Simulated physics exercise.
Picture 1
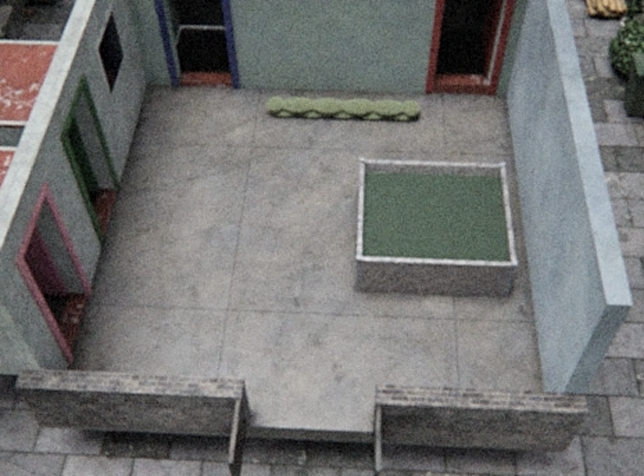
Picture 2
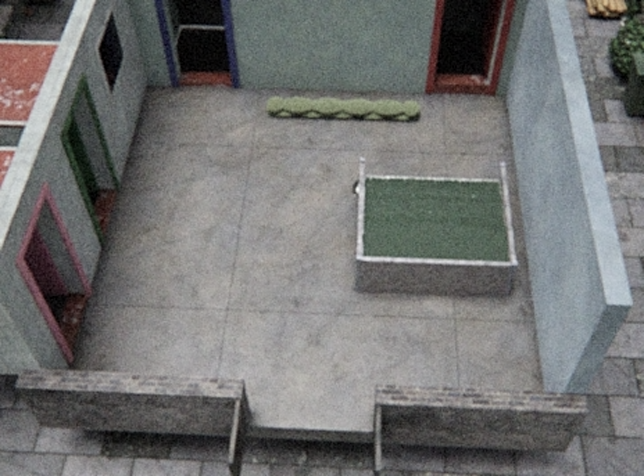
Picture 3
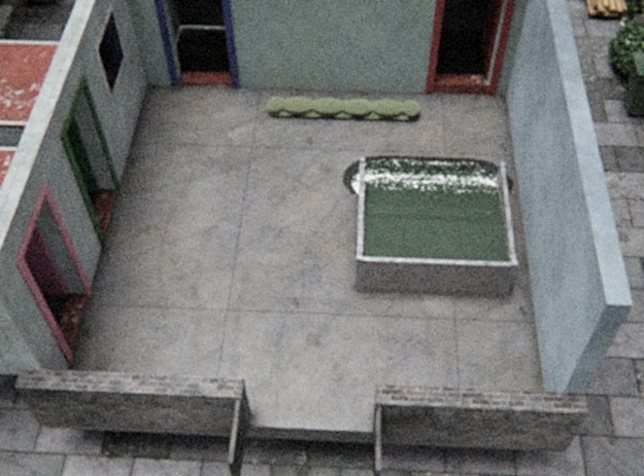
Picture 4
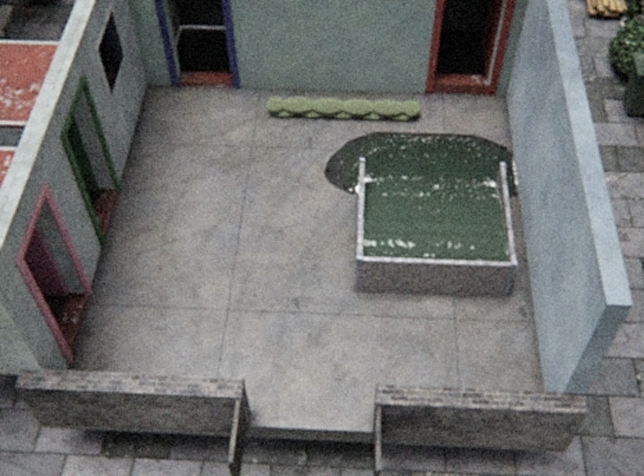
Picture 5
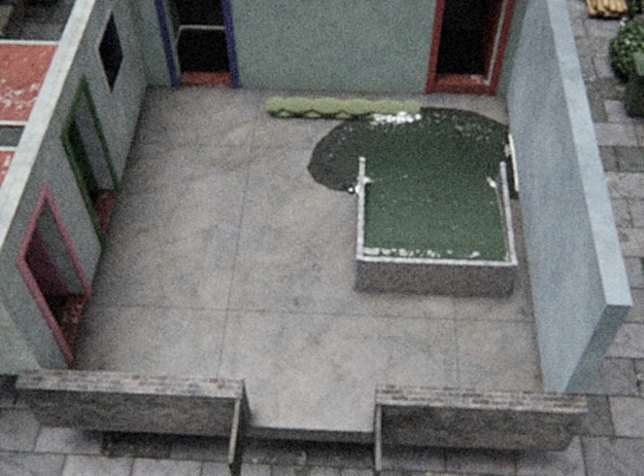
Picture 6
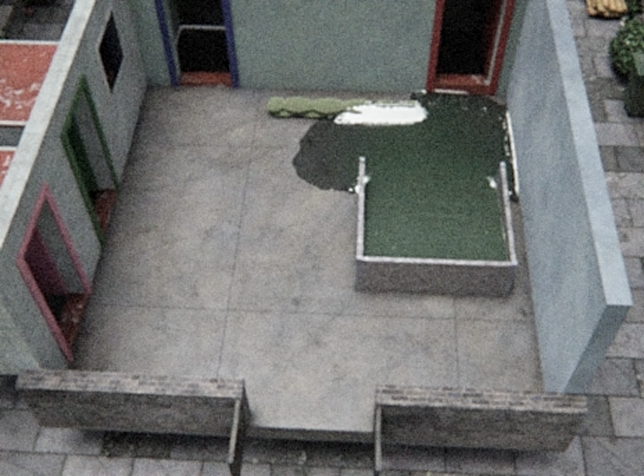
In a walled back court, dark water pours from an open tank's far side and spreads.
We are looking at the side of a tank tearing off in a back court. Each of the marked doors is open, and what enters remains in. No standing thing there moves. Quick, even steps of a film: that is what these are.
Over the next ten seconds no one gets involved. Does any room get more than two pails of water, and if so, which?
At the end, the green door respects the limit for sure; the red door breaks the limit for sure; the pink door respects the limit for sure; the blue door respects the limit for sure.
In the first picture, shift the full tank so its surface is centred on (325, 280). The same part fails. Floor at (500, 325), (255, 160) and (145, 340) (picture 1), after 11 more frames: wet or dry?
Well, in the order you listed them, they'd be unreached, reached by the flood and unreached.
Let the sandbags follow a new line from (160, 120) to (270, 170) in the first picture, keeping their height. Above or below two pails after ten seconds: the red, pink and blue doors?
Note: Red breaks the threshold; pink stays within bounds; blue breaks the threshold.
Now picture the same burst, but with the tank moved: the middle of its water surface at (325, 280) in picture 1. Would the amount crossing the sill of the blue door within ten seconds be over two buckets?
The blue door exceeds the threshold.
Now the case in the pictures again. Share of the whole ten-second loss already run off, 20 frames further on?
Near 70 in a hundred.
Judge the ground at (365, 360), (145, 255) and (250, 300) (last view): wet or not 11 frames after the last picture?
In that order the points end up high and dry, high and dry and high and dry.
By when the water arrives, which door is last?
I'd go with the pink door.
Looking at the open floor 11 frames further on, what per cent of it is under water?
It comes to roughly 35 in a hundred.
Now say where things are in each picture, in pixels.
The first picture shows the open tank at (434, 214) is whole and still.
In the second picture, the front is at a hidden place, out from the gap on the open tank's far side.
In the third picture, the front is at a hidden place, out from the gap on the open tank's far side.
In the fourth picture, water pours out on the open tank's far side and has run to (511, 158).
In the fifth picture, the front is at (355, 120), out from the gap on the open tank's far side.
In the sixth picture, the front is at (474, 96), out from the gap on the open tank's far side.
A moment on, water covers 25 % of the floor; the green door not reached, the red door over two buckets in, the pink door not reached, the blue door not reached.
Next, water covers 35 % of the floor; the green door not reached, the red door far over two buckets in, the pink door not reached, the blue door not reached.
Then, water covers 45 % of the floor; the green door wet at the sill, nothing in, the red door far over two buckets in, the pink door not reached, the blue door wet at the sill, nothing in.
Later, water covers 70 % of the floor; the green door wet at the sill, nothing in, the red door far over two buckets in, the pink door wet at the sill, nothing in, the blue door under two buckets in.
In the end, water covers 90 % of the floor; the green door wet at the sill, nothing in, the red door far over two buckets in, the pink door under two buckets in, the blue door under two buckets in.
